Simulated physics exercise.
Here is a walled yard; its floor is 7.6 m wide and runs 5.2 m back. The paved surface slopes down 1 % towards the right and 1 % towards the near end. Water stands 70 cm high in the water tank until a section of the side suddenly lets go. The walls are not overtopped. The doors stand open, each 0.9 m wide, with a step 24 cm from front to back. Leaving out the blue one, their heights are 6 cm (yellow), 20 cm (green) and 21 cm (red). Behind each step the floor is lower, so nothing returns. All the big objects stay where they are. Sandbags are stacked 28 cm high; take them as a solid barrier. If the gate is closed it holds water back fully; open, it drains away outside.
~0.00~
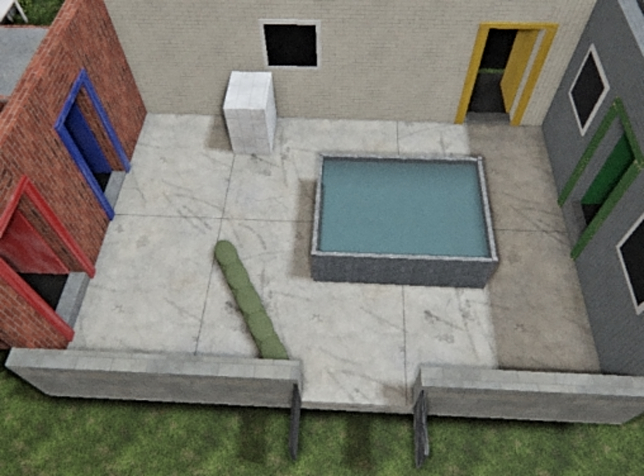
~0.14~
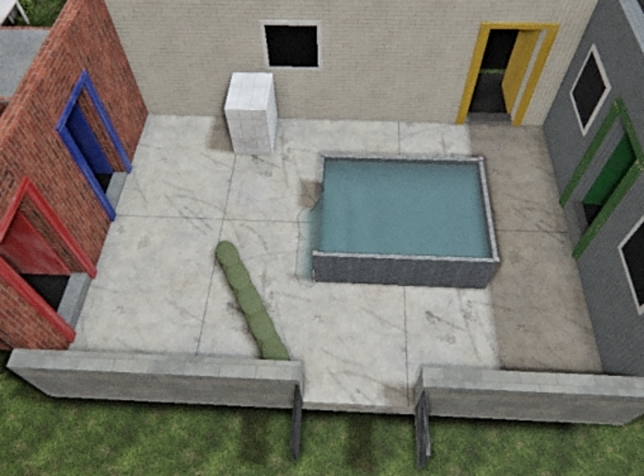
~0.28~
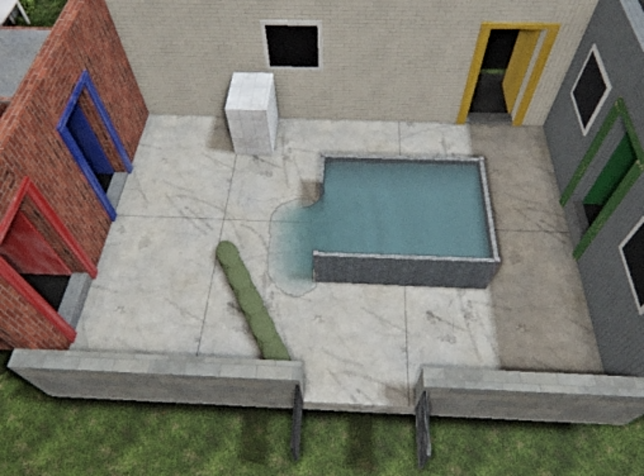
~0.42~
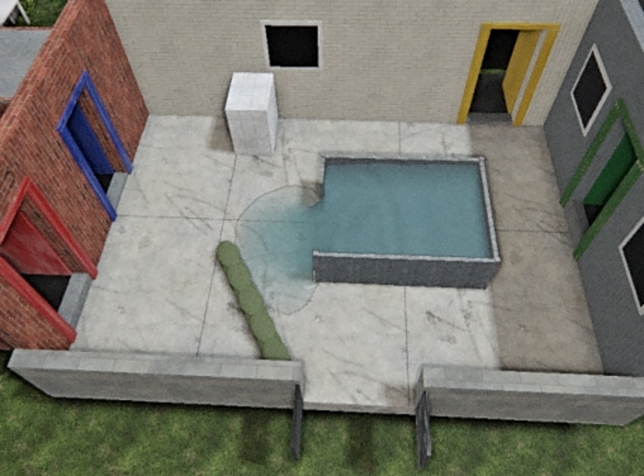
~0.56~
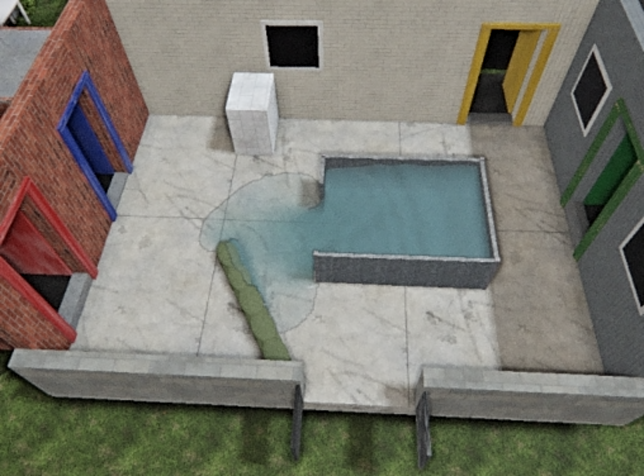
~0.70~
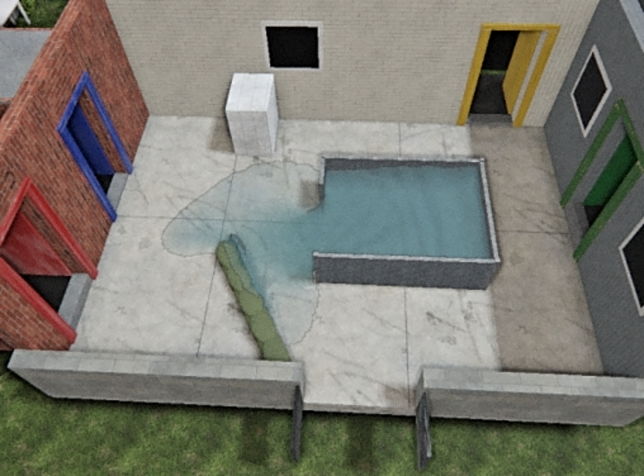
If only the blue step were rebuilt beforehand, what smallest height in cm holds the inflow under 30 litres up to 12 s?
Close to 21 cm is just enough.
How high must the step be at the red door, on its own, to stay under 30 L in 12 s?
About 8.5 cm at red.
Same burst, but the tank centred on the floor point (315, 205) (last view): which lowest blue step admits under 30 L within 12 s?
Then roughly 32 cm.
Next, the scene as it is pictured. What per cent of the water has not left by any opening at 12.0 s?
Some 74 per cent remains.
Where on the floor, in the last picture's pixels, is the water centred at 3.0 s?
Near (298, 233).
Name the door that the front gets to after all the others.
Last comes the yellow one.
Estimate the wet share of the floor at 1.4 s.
About 30 per cent.
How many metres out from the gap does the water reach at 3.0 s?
Some 4.4 m out.
After 1.4 s water covers 30 % of the floor, deepest (48 cm) near (245, 269); 13 cm at the blue door, 9 litres in over its 6 cm step.
After 3.0 s water covers 55 % of the floor, deepest (34 cm) near (245, 269); 22 cm at the blue door, 186 litres in over its 6 cm step.
After 12.0 s water covers 90 % of the floor, deepest (16 cm) near (253, 382); 8 cm at the blue door, 390 litres in over its 6 cm step.
At the blue door as built, the water arrived by 1.2 s and peaked near 23 cm at 2.8 s.
Run again over the same 12 s with other heights there, 43 litres in over 19.5 cm, 16 litres over 23 cm. The limit of 30 litres is kept from about 21 cm up.
